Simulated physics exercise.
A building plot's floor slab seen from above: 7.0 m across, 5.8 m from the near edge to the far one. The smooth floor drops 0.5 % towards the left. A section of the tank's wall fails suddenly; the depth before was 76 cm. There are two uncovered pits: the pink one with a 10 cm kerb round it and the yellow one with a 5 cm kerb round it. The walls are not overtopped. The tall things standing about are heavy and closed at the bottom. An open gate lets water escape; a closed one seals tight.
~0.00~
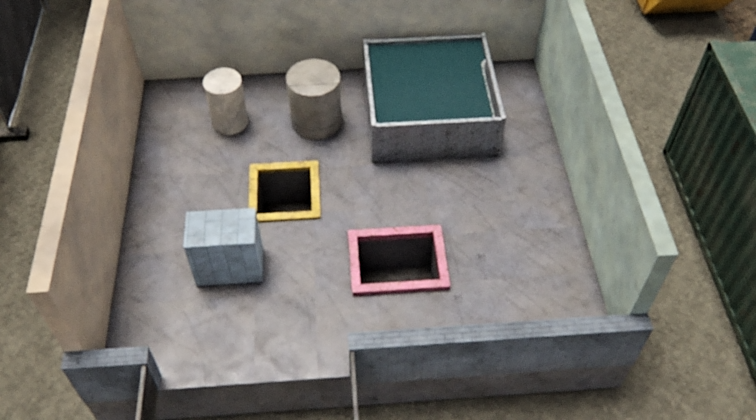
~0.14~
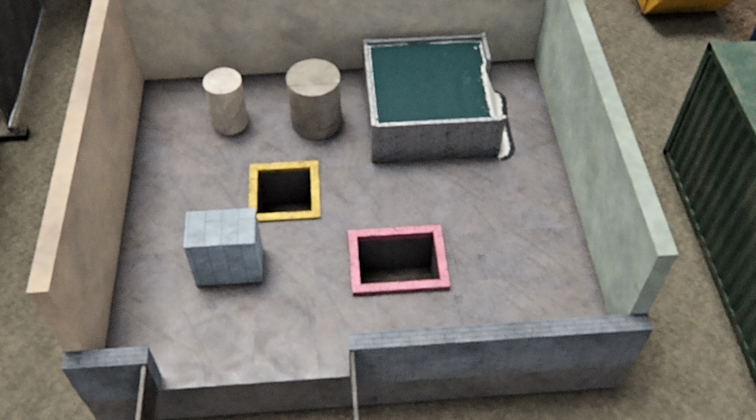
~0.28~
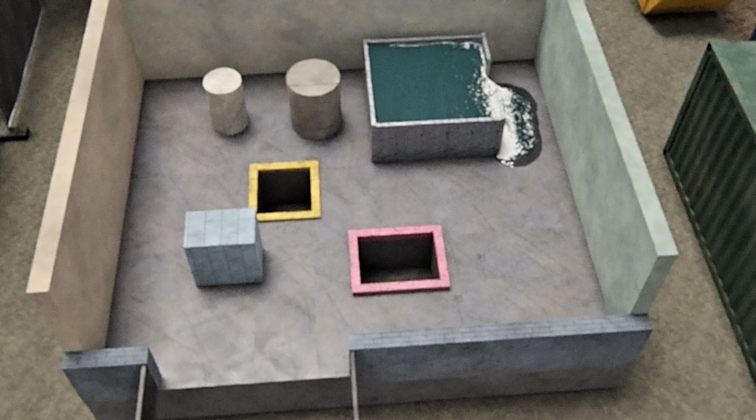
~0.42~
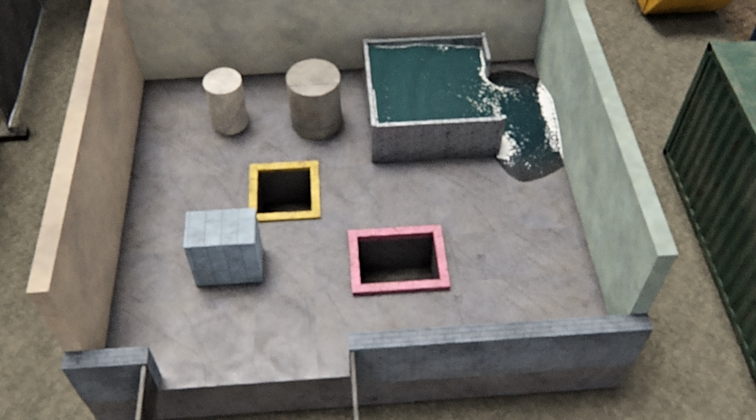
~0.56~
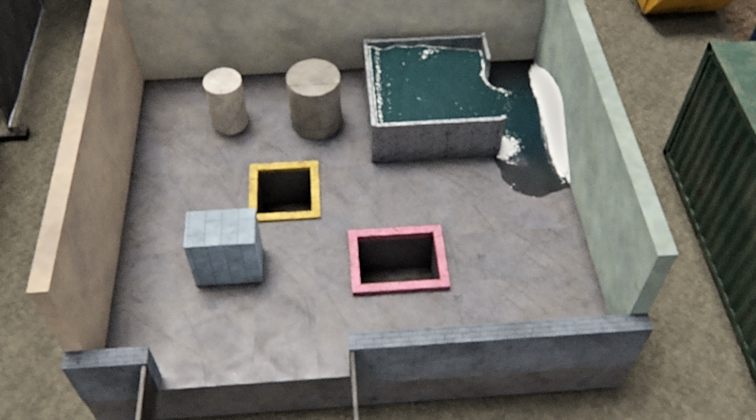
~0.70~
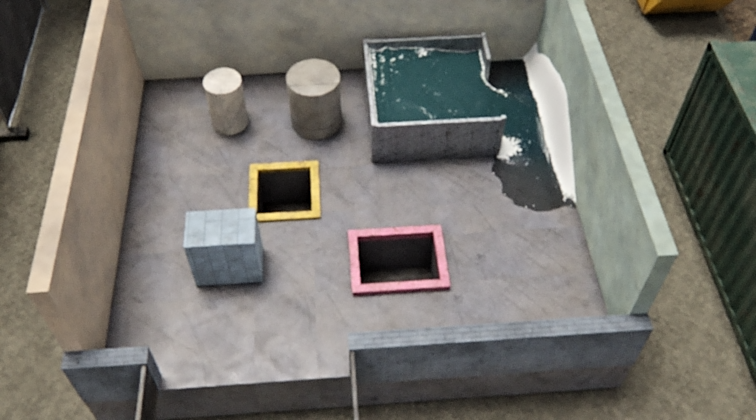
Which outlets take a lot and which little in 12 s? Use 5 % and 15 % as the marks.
The gate opening takes from 5 to 15 %; the pink pit takes not even 5 %; the yellow pit takes not even 5 %.
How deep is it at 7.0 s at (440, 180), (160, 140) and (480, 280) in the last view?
In that order: 2, 4 and 12 cm.
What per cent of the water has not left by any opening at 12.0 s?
About 84 per cent.
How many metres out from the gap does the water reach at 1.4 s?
Some 3.8 m out.
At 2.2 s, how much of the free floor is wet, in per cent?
Near 30 per cent is wet.
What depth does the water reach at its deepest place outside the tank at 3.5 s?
About 29 cm.
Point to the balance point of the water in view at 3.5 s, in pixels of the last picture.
Near (454, 165).
After 1.4 s water covers 15 % of the floor and is deepest (56 cm) near (549, 131); gone so far, the gate opening 0 %, the pink pit 0 %, the yellow pit 0 %.
After 2.2 s water covers 30 % of the floor and is deepest (47 cm) near (530, 65); gone so far, the gate opening 0 %, the pink pit 0 %, the yellow pit 0 %.
After 3.5 s water covers 50 % of the floor and is deepest (29 cm) near (544, 115); gone so far, the gate opening 0 %, the pink pit 0 %, the yellow pit 0 %.
After 7.0 s water covers 85 % of the floor and is deepest (20 cm) near (530, 65); gone so far, the gate opening 4 %, the pink pit 1 %, the yellow pit 0 %.
After 12.0 s water covers 95 % of the floor and is deepest (12 cm) near (137, 139); gone so far, the gate opening 12 %, the pink pit 1 %, the yellow pit 2 %.
